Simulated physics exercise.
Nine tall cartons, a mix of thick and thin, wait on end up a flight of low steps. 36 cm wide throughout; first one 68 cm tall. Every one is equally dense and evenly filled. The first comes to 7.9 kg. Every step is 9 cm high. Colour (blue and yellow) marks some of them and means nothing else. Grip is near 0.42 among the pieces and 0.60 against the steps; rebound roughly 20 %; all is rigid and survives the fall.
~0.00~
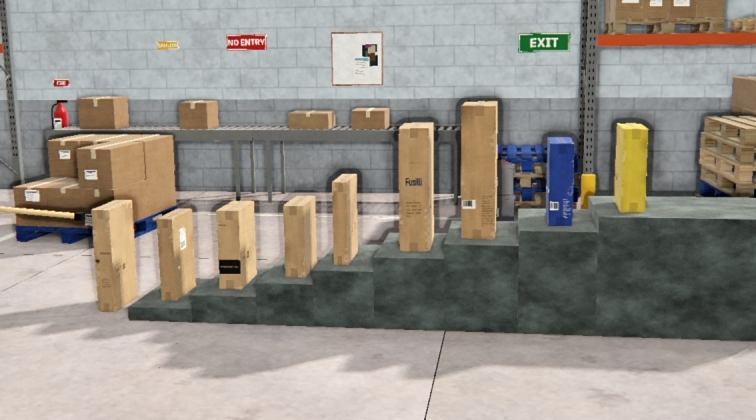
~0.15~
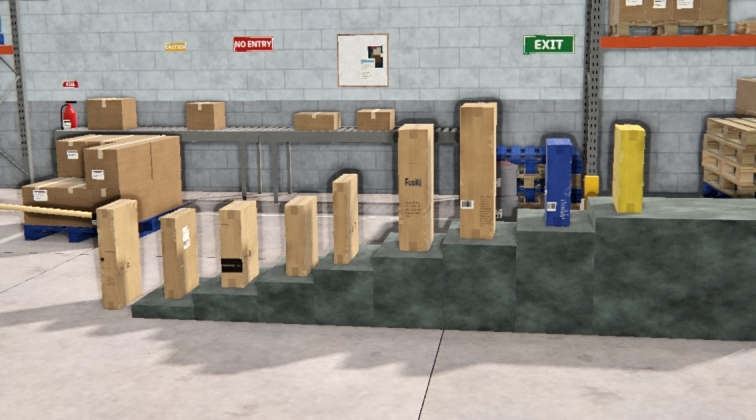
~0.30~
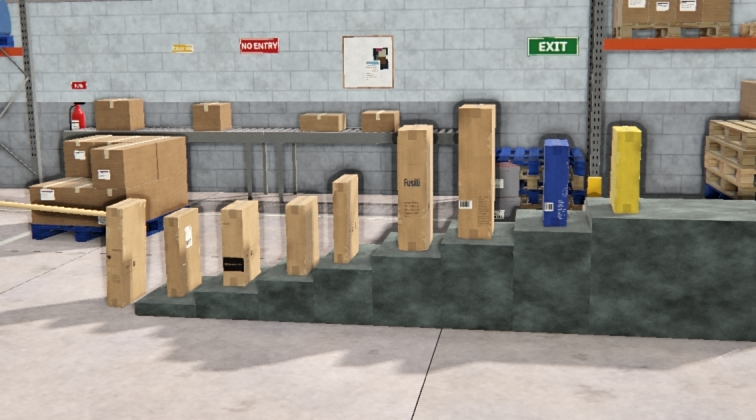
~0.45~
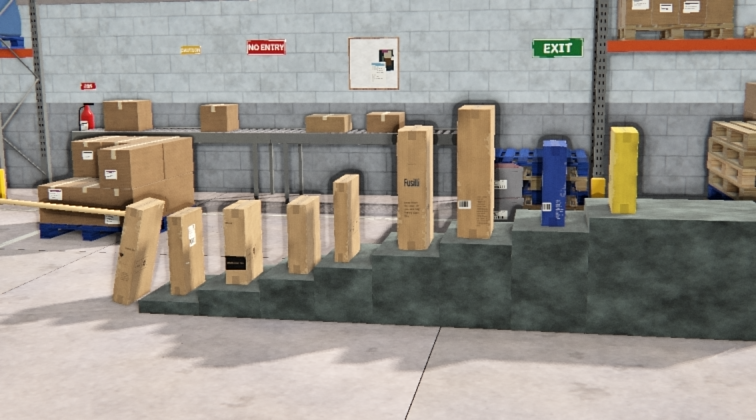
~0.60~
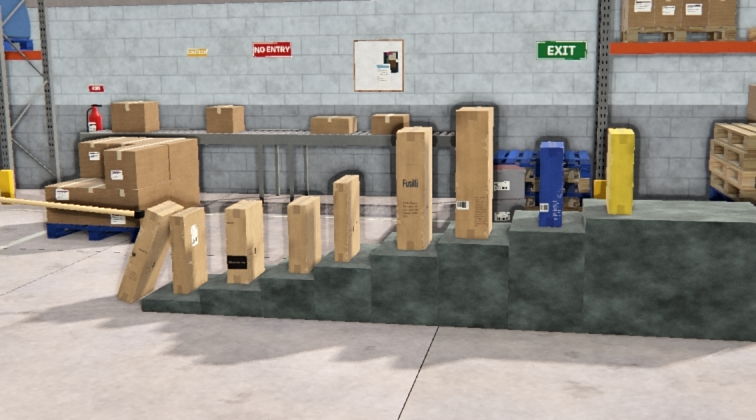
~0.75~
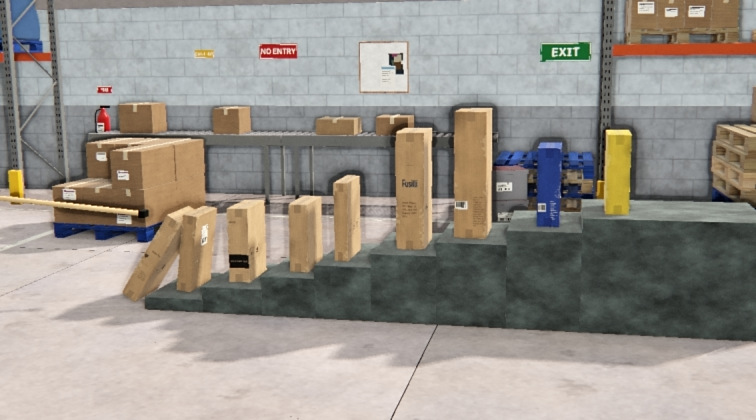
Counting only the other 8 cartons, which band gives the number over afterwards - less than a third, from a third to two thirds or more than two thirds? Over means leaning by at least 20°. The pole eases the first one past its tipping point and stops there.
I would say between a third and two thirds of them.
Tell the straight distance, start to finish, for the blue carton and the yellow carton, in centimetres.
The blue one ends 0 cm from its start and the yellow one 0 cm.
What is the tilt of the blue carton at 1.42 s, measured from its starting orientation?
My estimate is close to 0°.
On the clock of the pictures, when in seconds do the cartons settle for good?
Somewhere close to 2.0 s.
Around 1.00 s, 1 of the 8 other cartons over.
Around 1.42 s, 3 of the 8 other cartons over.
Finally (2.1 s), 4 of the 8 other cartons over; yellow carton unmoved; blue carton unmoved. That is 50 per cent. Four left standing. Seen by the last camera, middles, yellow carton near (617, 171), blue carton near (549, 184).
